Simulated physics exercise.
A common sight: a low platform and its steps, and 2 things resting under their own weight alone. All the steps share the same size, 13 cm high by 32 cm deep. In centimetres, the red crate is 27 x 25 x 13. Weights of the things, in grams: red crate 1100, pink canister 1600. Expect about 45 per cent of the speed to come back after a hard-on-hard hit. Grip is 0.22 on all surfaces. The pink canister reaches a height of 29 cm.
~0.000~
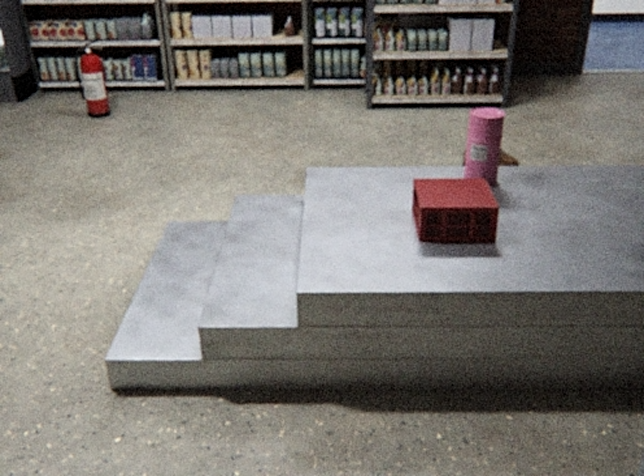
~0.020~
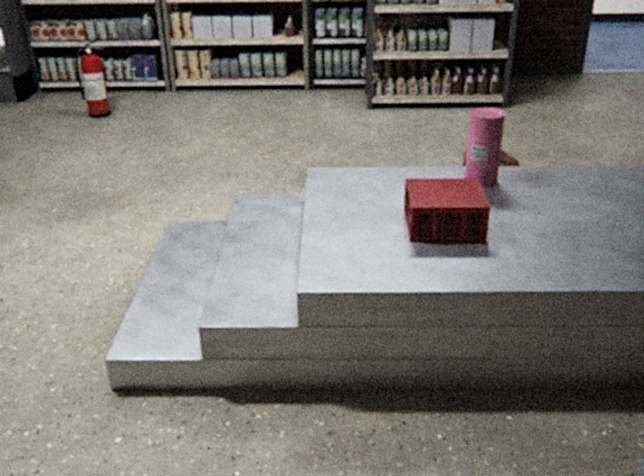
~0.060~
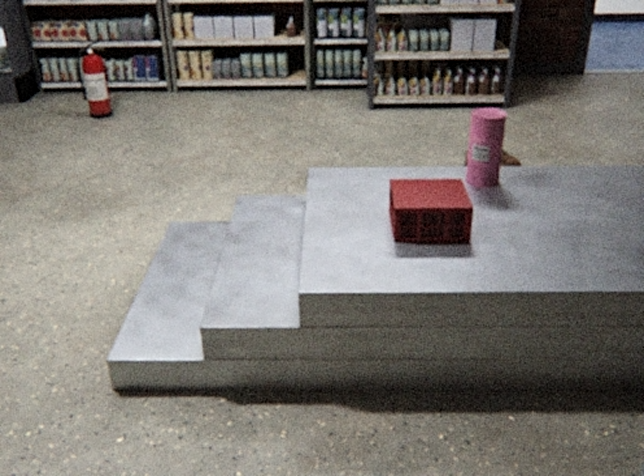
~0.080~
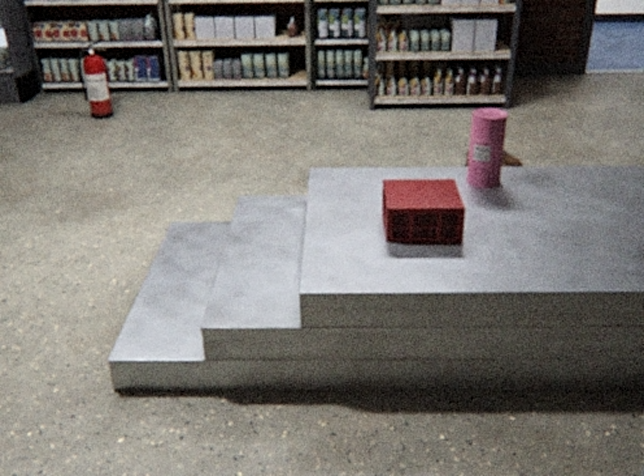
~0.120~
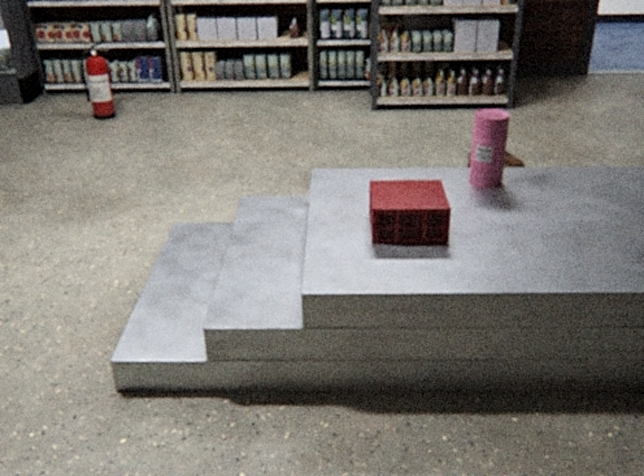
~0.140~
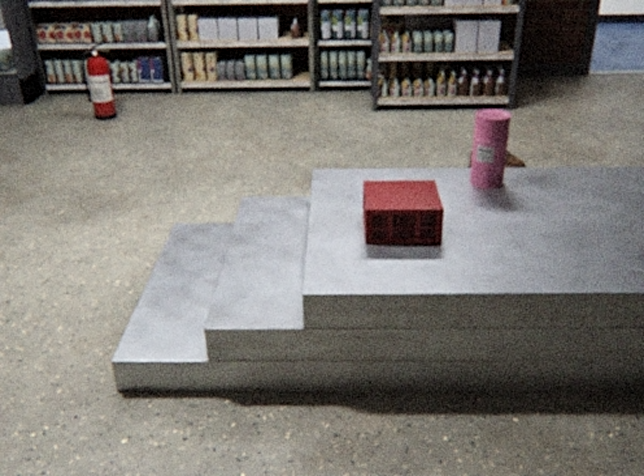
A red crate sits on a low grey platform in a shop-like room with a speckled floor, seen from slightly above. Steps descend at the platform's left, a pink canister stands towards the back with a small brown object behind it, and a red fire extinguisher stands near stocked shelves. The crate slides steadily left across the top, away from the motionless canister, while the camera drifts very slightly.
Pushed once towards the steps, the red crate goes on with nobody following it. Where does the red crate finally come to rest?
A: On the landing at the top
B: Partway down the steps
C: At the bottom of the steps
Partway down the steps.
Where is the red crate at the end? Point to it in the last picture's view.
It winds up close to (268, 243).
After 0.34 s, edge 11 cm ahead; red crate near (339, 211).
After 0.74 s, 11 cm past the top edge and 5 cm lower; red crate near (279, 223).
At rest (1.9 s), 15 cm past the top edge and 13 cm lower; pink canister in place, give or take 12 cm. Seen from the same camera at the end, red crate near (268, 243).
